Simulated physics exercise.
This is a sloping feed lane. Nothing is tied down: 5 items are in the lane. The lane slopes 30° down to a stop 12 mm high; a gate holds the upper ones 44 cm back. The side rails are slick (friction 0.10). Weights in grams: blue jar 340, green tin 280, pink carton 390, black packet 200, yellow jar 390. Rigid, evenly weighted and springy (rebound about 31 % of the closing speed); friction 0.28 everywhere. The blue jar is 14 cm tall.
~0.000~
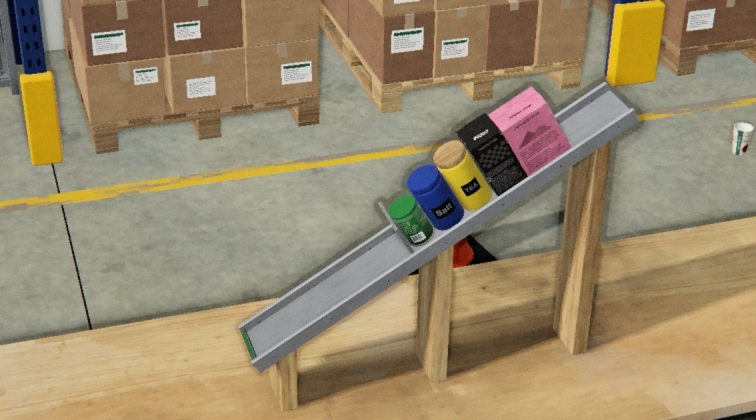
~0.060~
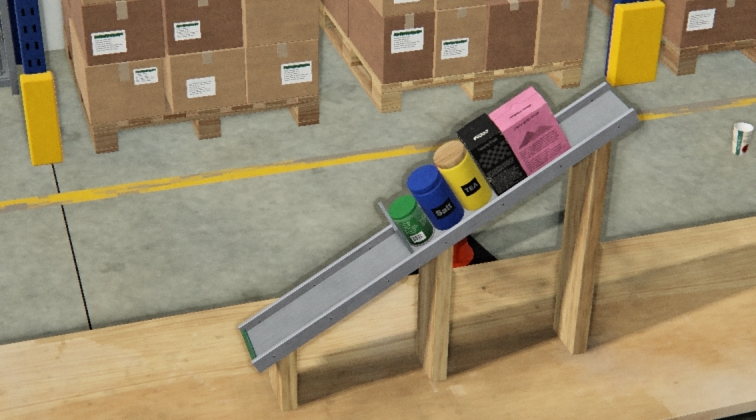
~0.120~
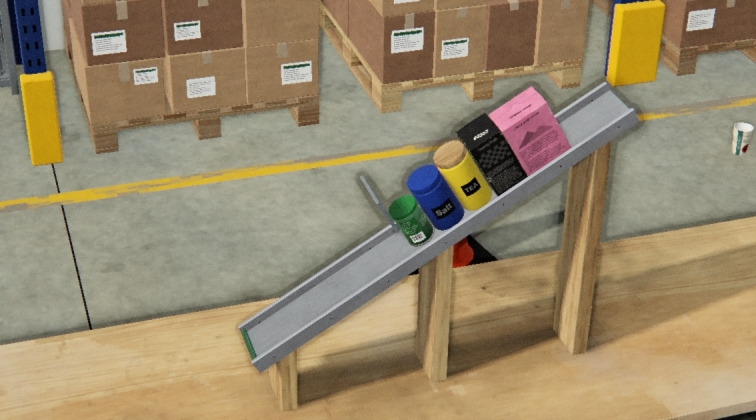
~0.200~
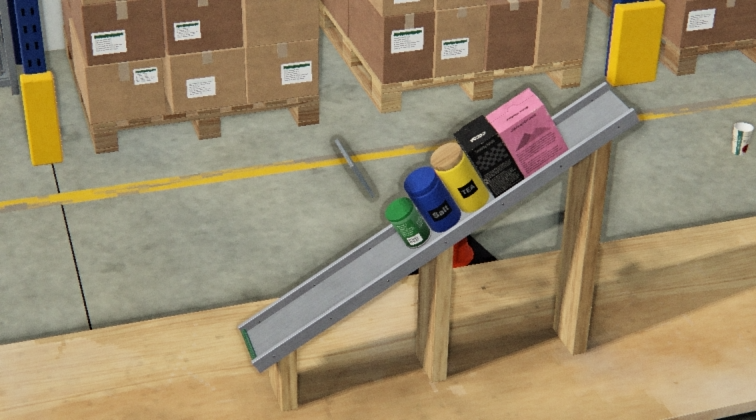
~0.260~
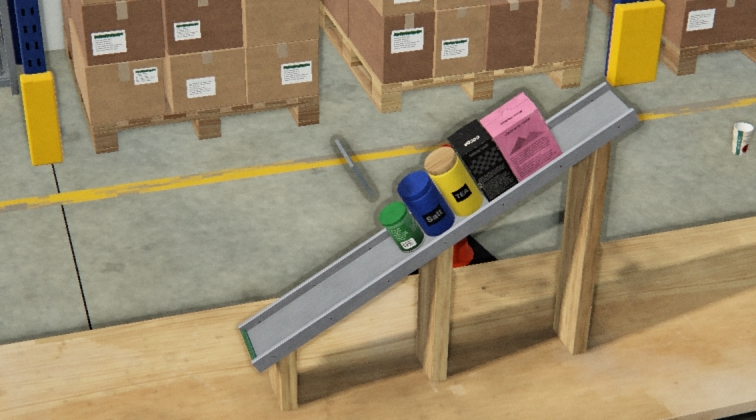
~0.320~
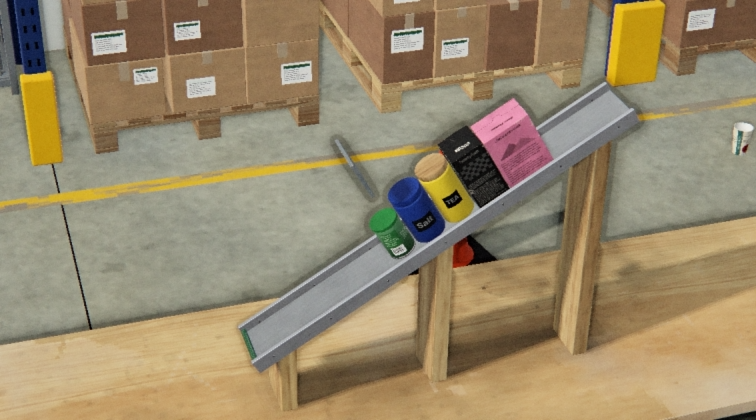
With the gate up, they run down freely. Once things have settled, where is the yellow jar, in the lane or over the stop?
The yellow jar clears the end.
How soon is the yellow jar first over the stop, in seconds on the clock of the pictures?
At about 1.5 s.
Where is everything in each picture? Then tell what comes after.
Gate shut; yellow jar (463, 176); blue jar (436, 198), in the first frame.
Gate shut; pink carton (530, 132); black packet (492, 155), in the second frame.
Blue jar (436, 198); green tin (412, 221), in the third frame.
Leader 43 cm from the stop; pink carton (528, 134); black packet (489, 157), in the fourth frame.
Leader 41 cm from the stop; blue jar (426, 204); green tin (402, 227), in the fifth frame.
Leader 39 cm from the stop; yellow jar (445, 188); pink carton (512, 144), in the sixth frame.
After 0.52 s, leader 23 cm from the stop; yellow jar near (389, 225).
After 0.92 s, yellow jar 19° off its base near (298, 283); pink carton 74° off its base; green tin 25° off its base.
After 1.62 s, blue jar, green tin and yellow jar now over the stop; pink carton on its side; black packet on its side.
After 2.02 s, black packet now over the stop; pink carton on its side.
In the end (2.7 s), over the stop, blue jar, green tin, pink carton, black packet and yellow jar.
